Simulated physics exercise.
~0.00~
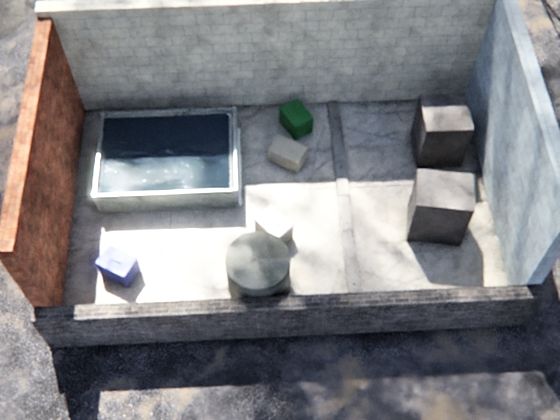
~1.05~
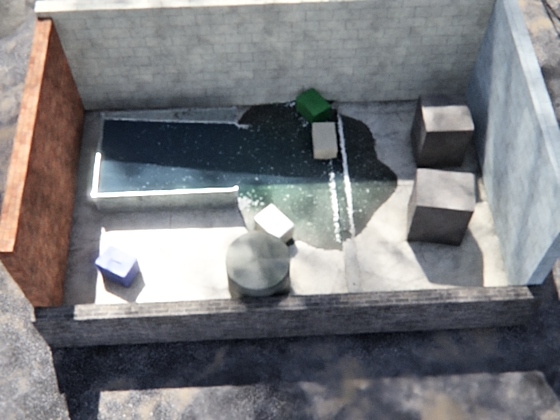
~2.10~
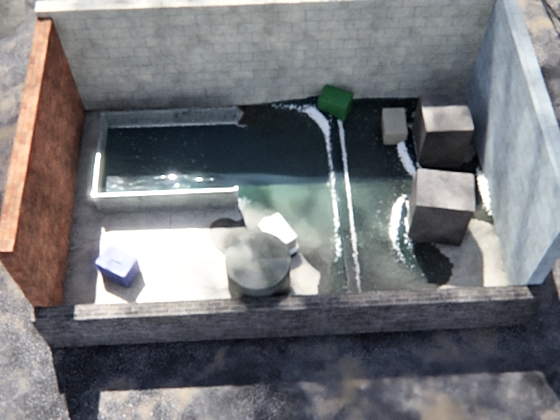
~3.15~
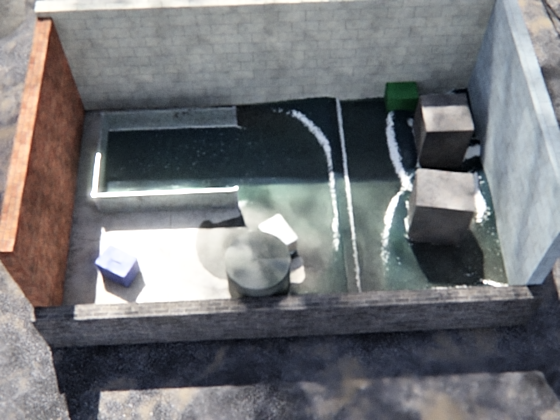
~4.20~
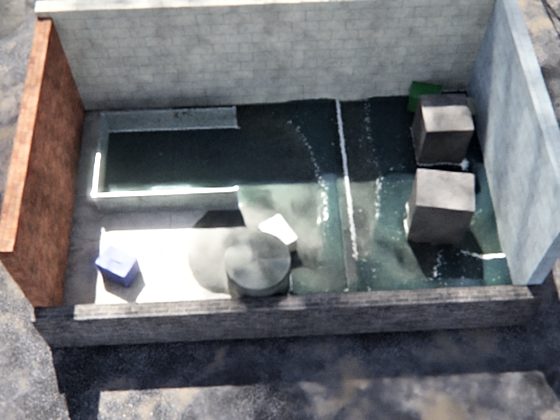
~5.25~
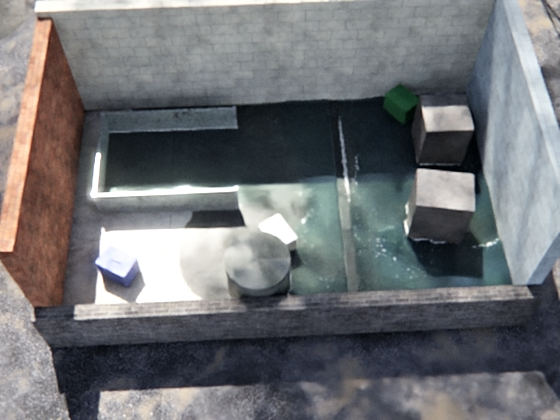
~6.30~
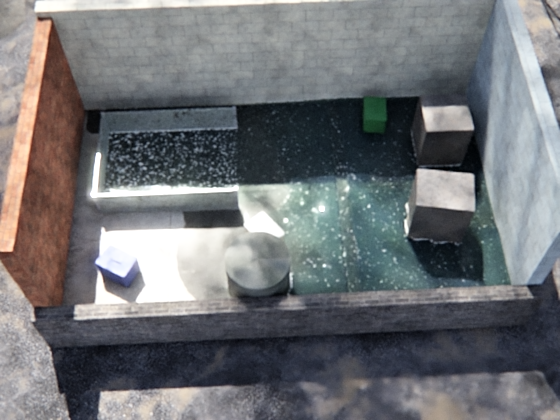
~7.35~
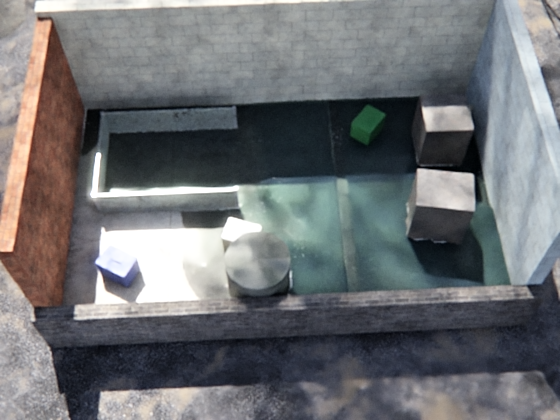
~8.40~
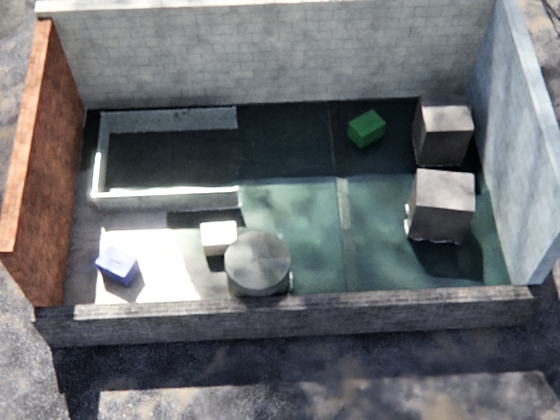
The footage shows water bursting from an open tank in a walled yard and spreading right over a low kerb, sweeping a green box and a pale box toward grey blocks; the green one drifts partway back and ends afloat, a white box slides left, and a blue box stays put.
